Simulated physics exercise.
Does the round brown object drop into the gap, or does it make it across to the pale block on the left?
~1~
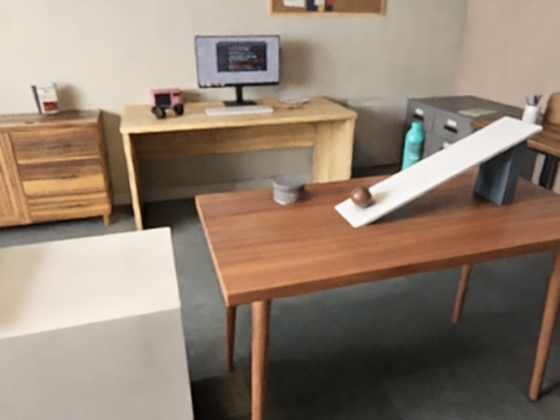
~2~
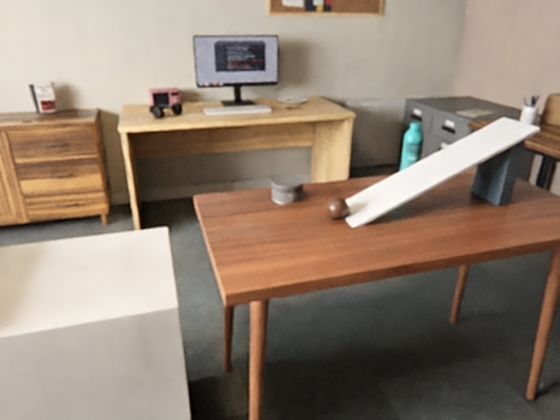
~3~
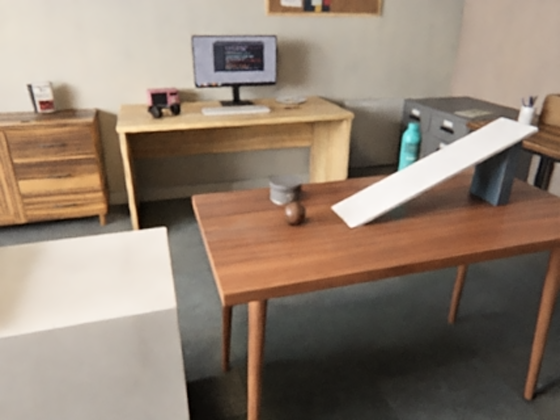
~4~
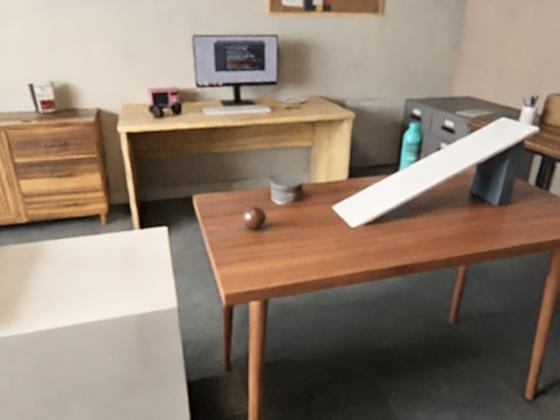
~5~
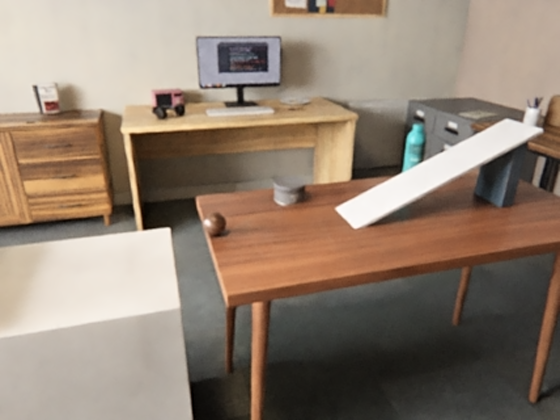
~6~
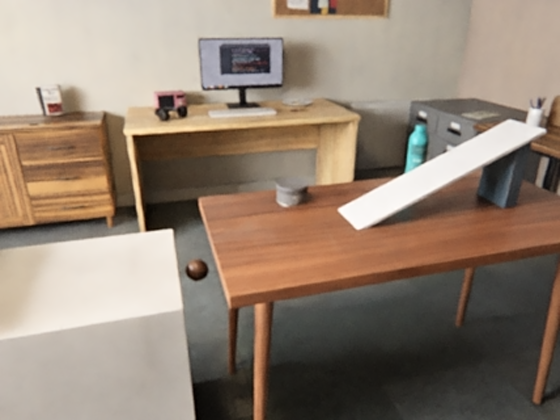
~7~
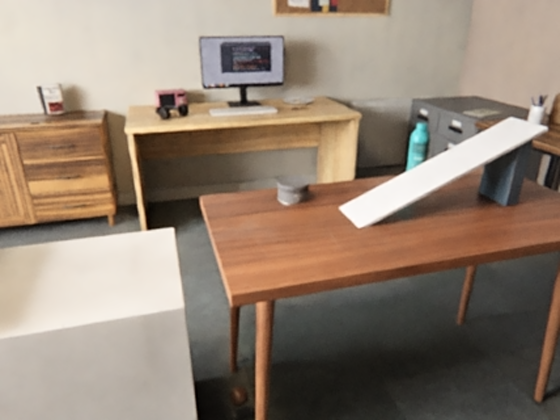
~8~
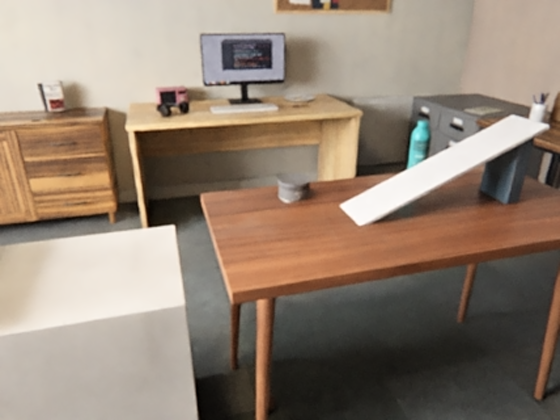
It drops into the gap. After rolling off the left edge of the table, it falls down between the table and the pale block.
A small, round brown object rolled down a white ramp and left across a wooden table, passing a grey tub that stayed put, then went off the edge and dropped into the gap before the pale block.
